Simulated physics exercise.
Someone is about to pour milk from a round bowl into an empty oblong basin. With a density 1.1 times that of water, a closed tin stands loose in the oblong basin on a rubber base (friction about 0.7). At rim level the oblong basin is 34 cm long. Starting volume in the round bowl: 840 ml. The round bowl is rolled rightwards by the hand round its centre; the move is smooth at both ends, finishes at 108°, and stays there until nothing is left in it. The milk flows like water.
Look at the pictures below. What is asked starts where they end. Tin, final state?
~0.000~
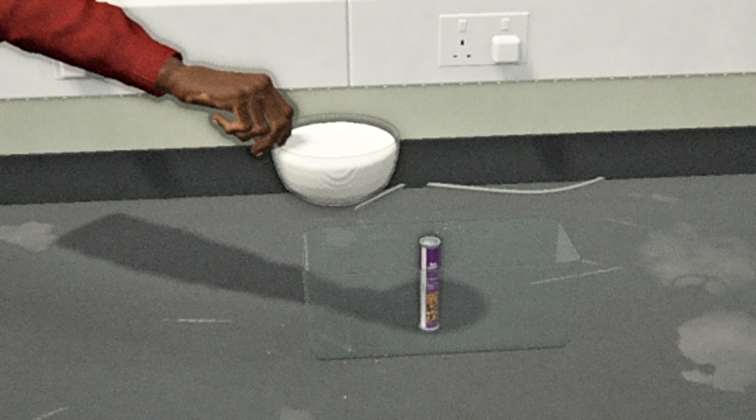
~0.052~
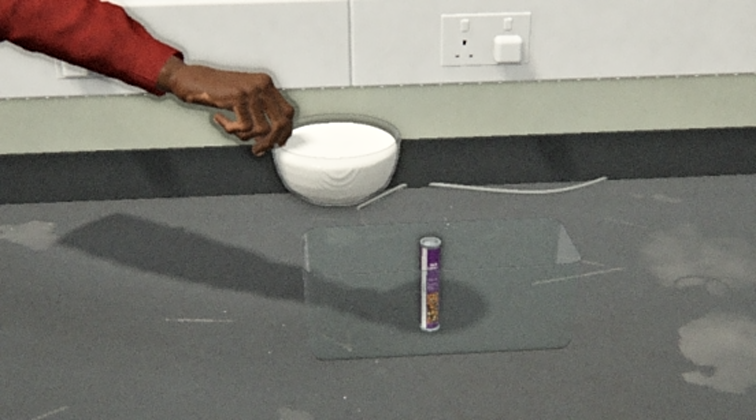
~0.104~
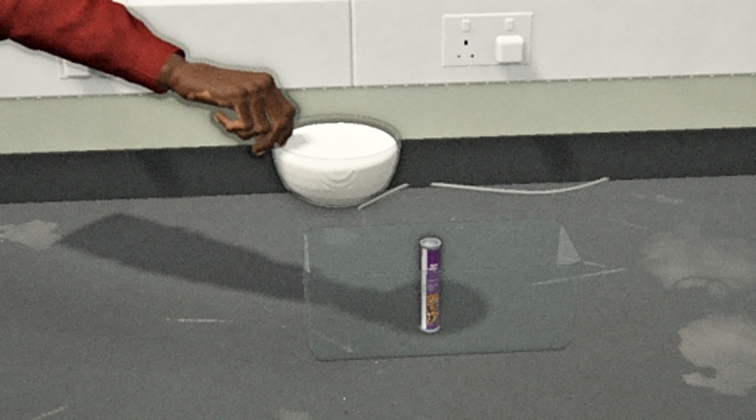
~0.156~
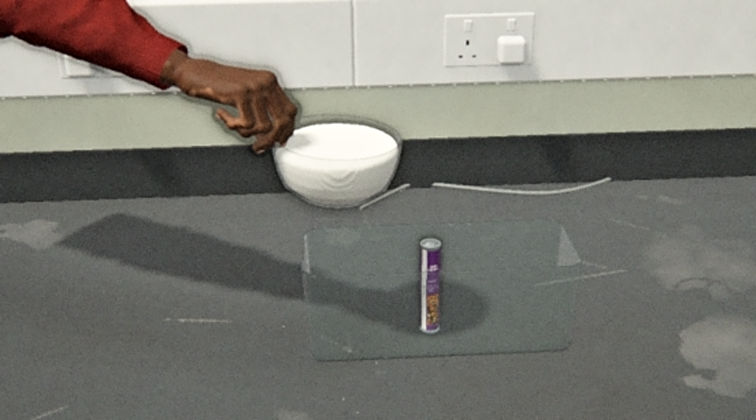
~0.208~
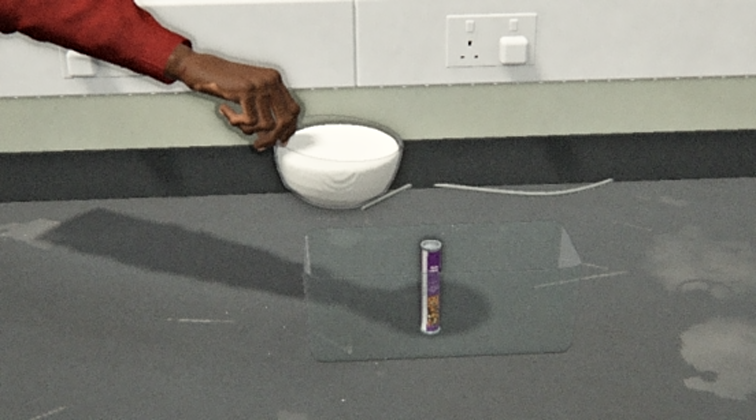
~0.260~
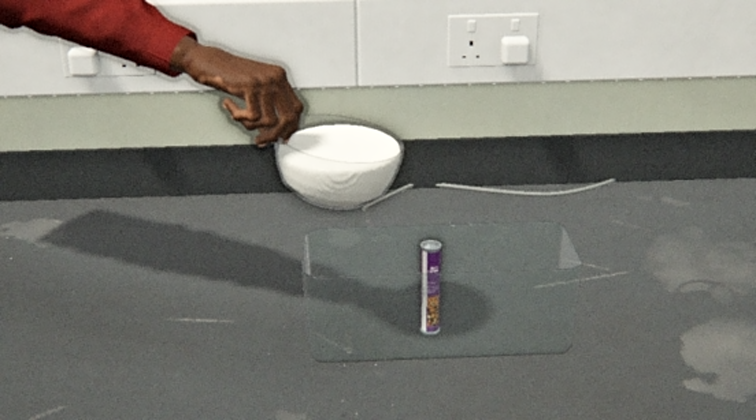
It holds.
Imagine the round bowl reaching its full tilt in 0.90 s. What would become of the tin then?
So the tin will hold steady.
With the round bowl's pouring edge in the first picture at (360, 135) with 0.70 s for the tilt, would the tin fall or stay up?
Then the tin comes down.
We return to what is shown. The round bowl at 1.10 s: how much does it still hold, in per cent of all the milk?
4 per cent or thereabouts.
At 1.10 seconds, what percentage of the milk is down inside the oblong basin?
About 90 per cent.
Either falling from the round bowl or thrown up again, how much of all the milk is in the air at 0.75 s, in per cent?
Close to 30 per cent, I'd say.
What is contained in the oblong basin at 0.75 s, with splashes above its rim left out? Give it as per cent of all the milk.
22 %, more or less.
Then, 0.75 s in, the tilt is 61° and 48 per cent is still to pour; the tin stands where it began.
Then, 1.10 s in, the tilt is 98° and 4 per cent is still to pour; the tin stands where it began.
Then, 1.48 s in, the tilt is 108° and 0 per cent is still to pour; the tin stands where it began.
Then, 1.88 s in, the tilt is 108° and 0 per cent is still to pour; the tin stands where it began.
Finally, the tin stands where it began.
